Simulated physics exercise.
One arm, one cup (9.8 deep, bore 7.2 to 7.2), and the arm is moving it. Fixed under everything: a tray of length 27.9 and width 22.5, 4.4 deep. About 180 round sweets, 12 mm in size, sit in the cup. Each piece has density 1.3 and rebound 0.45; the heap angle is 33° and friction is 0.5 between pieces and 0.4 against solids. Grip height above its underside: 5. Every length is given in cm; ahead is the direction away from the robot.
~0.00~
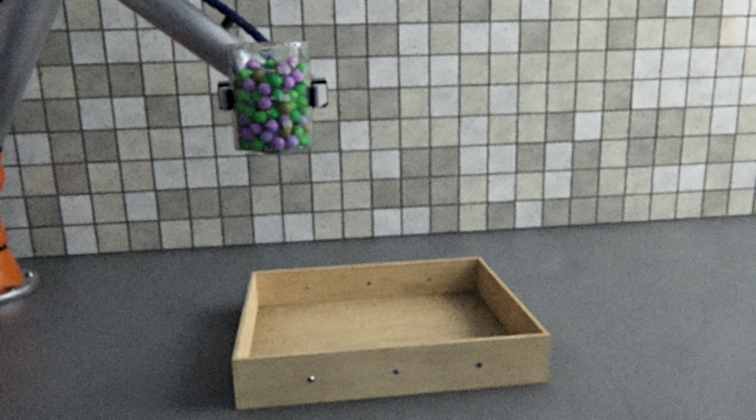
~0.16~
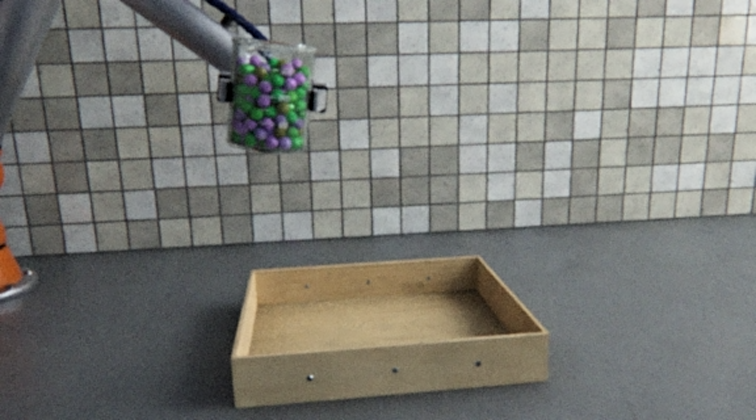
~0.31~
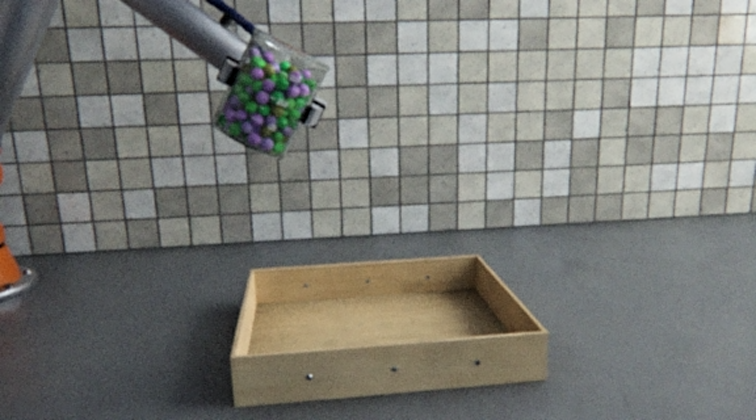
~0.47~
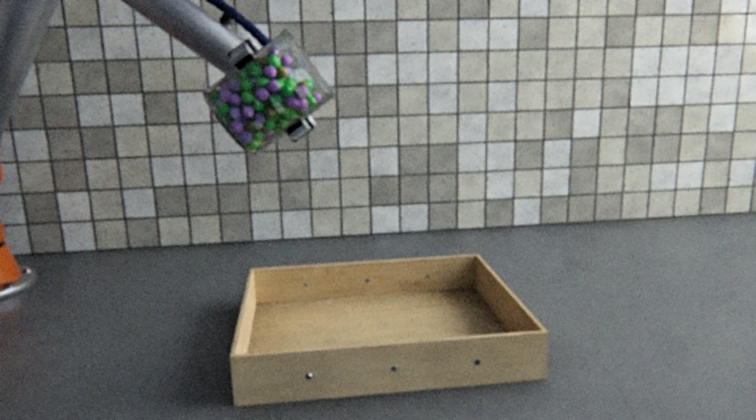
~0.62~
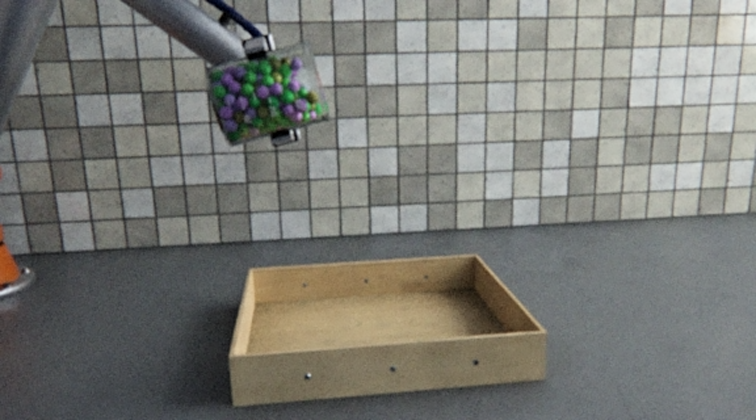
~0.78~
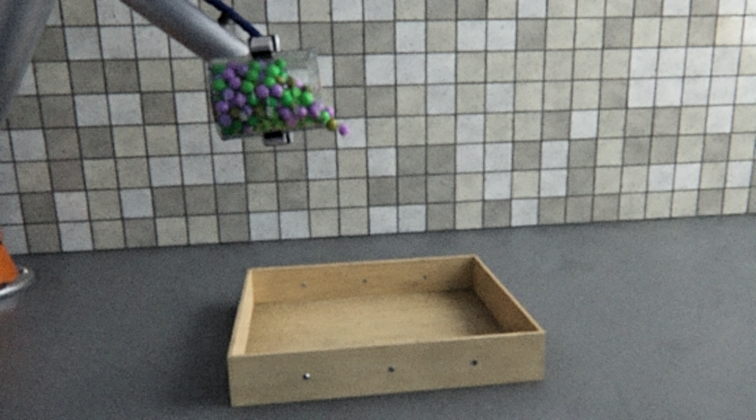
Robot arm tilting a clear cup of green and purple balls rightward above a wooden tray, with one ball leaving the rim.
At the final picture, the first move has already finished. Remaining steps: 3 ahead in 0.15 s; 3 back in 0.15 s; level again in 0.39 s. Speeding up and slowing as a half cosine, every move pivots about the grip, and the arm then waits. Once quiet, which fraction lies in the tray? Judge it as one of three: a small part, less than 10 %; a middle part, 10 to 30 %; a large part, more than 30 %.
A middle part, 10 to 30 %.
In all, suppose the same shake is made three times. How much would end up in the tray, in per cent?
About 50 per cent, then.
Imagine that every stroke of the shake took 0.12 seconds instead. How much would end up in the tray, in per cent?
The share would be near 30 %.
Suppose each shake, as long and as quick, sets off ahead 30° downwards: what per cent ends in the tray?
Some 15 in a hundred.
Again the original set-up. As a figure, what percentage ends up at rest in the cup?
75 percent.
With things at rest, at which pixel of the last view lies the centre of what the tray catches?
Roughly at pixel (402, 330).
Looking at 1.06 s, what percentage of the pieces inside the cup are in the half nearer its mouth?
Roughly 50 %.
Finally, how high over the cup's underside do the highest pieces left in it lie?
About 7.5 cm.
After 1.06 s, tilted 85° forward, highest piece 28 above the table; 159 in the cup, 5 in the tray, 21 in flight or on a rim.
After 1.33 s, tilted 24° forward, highest piece 30 above the table; 143 in the cup, 41 in the tray, 1 in flight or on a rim.
After 1.67 s, level, highest piece 29 above the table; 143 in the cup, 42 in the tray.
After 2.72 s, level, highest piece 29 above the table; 143 in the cup, 42 in the tray.
At rest, 143 in the cup, 42 in the tray. That is 23 % in the tray.
